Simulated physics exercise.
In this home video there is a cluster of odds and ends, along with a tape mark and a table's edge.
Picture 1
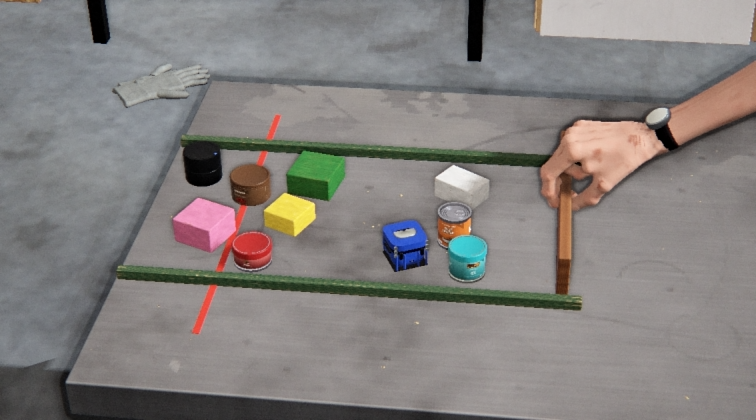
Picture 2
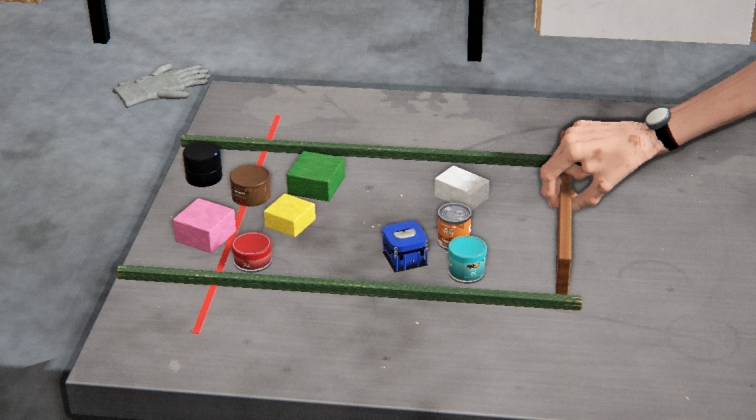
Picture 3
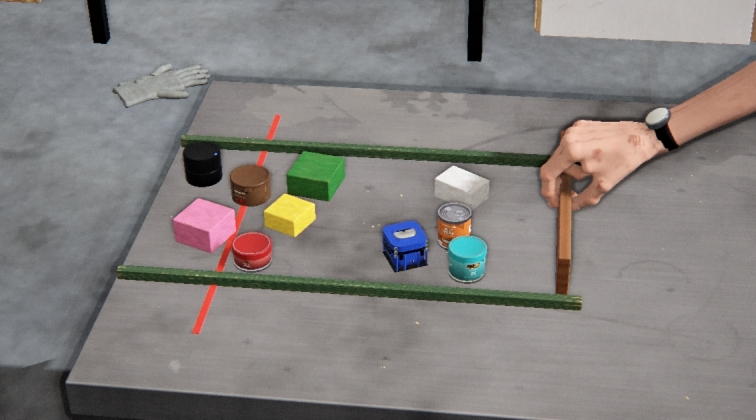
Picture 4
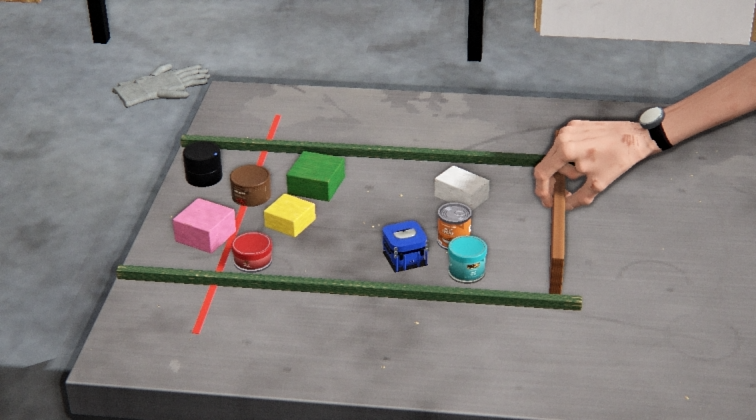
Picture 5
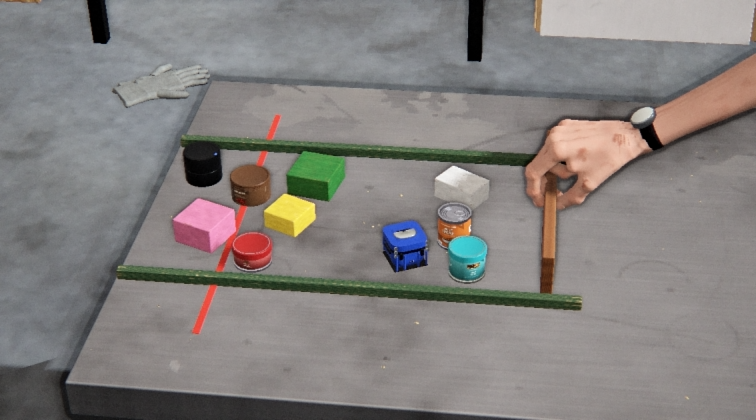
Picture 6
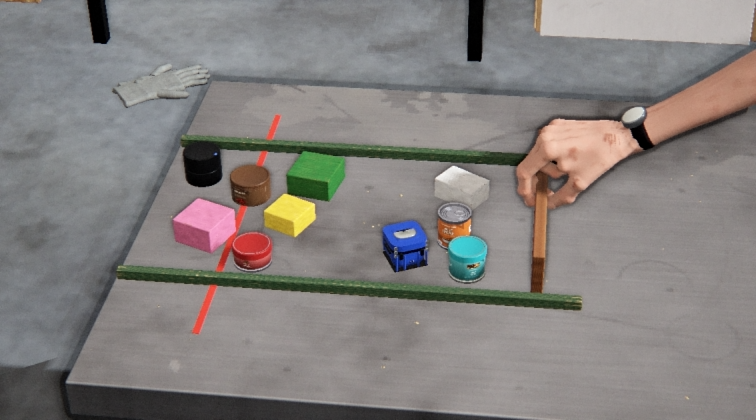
At the start, a hand wearing a watch holds an upright wooden board between two green rails on a gray table, right of scattered blocks and tins and a red tape line. The board stays nearly still, then the hand slides it slightly left, while the blocks and tins remain unmoved.
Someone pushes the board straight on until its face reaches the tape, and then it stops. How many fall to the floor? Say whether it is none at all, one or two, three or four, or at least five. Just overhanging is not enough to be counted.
I would say one or two.
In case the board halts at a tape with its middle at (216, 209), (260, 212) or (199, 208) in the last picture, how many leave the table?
2, 0, 4.
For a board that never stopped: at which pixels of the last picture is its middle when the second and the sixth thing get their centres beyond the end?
For the first, roughly (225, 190); for the next, roughly (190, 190).
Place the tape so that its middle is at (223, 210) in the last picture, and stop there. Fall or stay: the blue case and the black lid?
Blue case still up; black lid down.
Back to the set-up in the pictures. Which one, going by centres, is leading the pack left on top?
Nearest at the end: The brown tub.
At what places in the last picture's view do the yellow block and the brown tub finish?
I'd put one close to (202, 200) and the other close to (170, 187).
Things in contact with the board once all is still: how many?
It ends up touching 4.
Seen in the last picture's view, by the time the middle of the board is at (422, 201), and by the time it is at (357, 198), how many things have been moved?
The number moved is 4 and then 6.
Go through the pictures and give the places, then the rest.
The first frame shows black lid (203, 164); pink block (205, 225); brown tub (251, 185); board (564, 210); tape (242, 211).
The second frame shows pink block (205, 225); white block (462, 189).
The third frame shows brown tub (251, 186); orange tin (454, 227).
The fourth frame shows black lid (203, 164); green block (316, 176).
The fifth frame shows pink block (205, 225); red tin (252, 252).
The sixth frame shows black lid (203, 164); pink block (205, 225); brown tub (251, 186); board (540, 209); tape (242, 211).
Soon after, none off yet; black lid at rest near (203, 164); pink block at rest near (205, 225); brown tub at rest near (251, 186).
In the end, the number that fall off is one or two; gone, black lid.
